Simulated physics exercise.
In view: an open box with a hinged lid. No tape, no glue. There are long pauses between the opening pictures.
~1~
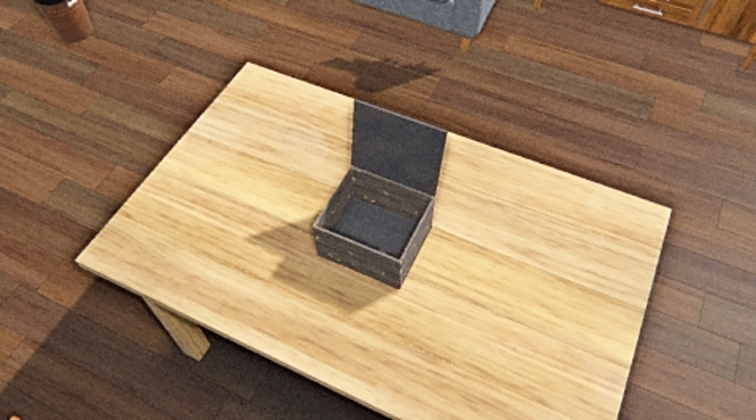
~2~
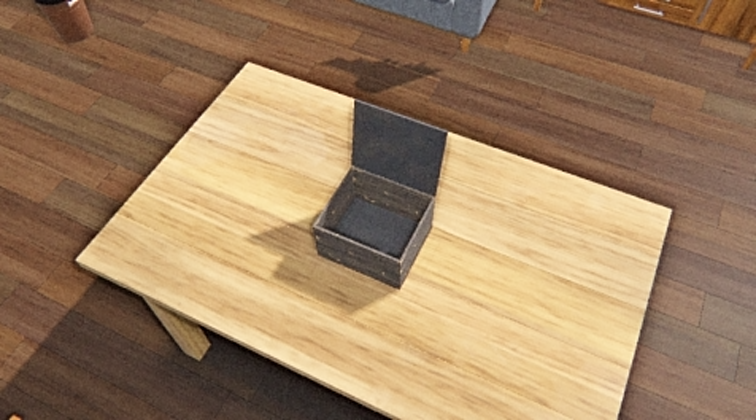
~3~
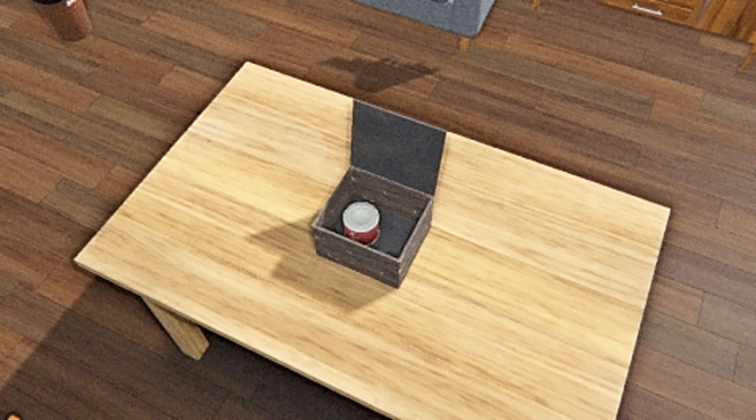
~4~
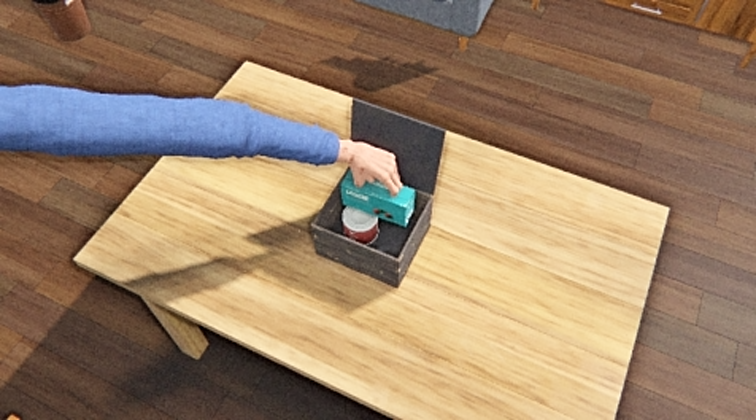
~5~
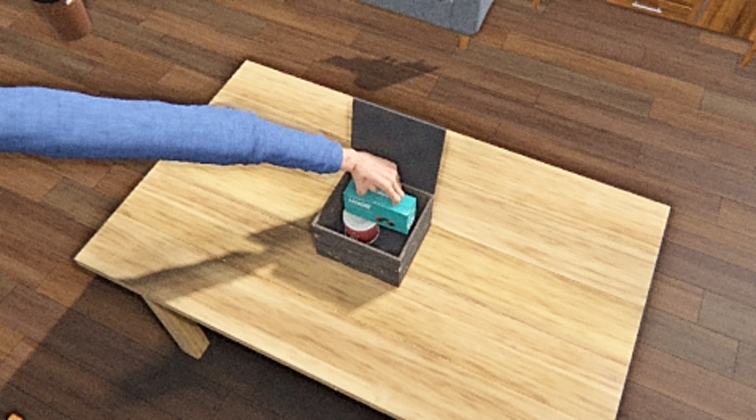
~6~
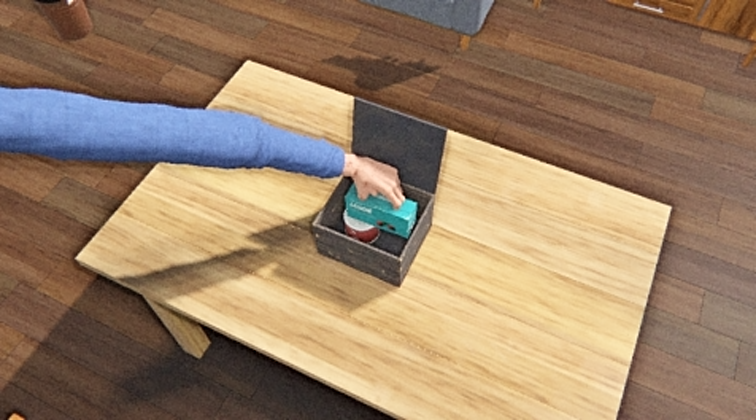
On a wooden table, an open box with a hinged lid sat empty, then a red tub was inside it, and a blue-sleeved arm reached in from the left and lowered a turquoise carton beside it.
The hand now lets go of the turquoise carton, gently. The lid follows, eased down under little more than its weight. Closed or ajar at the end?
As it turns out, it is held up.
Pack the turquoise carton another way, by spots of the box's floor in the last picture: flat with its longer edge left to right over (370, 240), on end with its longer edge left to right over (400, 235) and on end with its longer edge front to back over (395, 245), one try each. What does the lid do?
In the first case it shuts flat; in the second case it is held up; in the third case it is held up.
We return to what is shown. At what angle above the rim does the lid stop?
About 25°.
Then, 1.00 s later than the last frame, lid starting down; turquoise carton tilted by 16° near (385, 211).
Then, 1.50 s later than the last frame, lid 69° above the rim; turquoise carton tilted by 15° near (385, 211).
Then, 1.70 s later than the last frame, lid 47° above the rim; turquoise carton tilted by 14° near (385, 211).
Then, 1.80 s later than the last frame, lid 36° above the rim; turquoise carton tilted by 14° near (385, 211).
When it is over, lid 27° above the rim; left askew, turquoise carton and red tub. End places, in pixels of the last picture, turquoise carton near (386, 212).
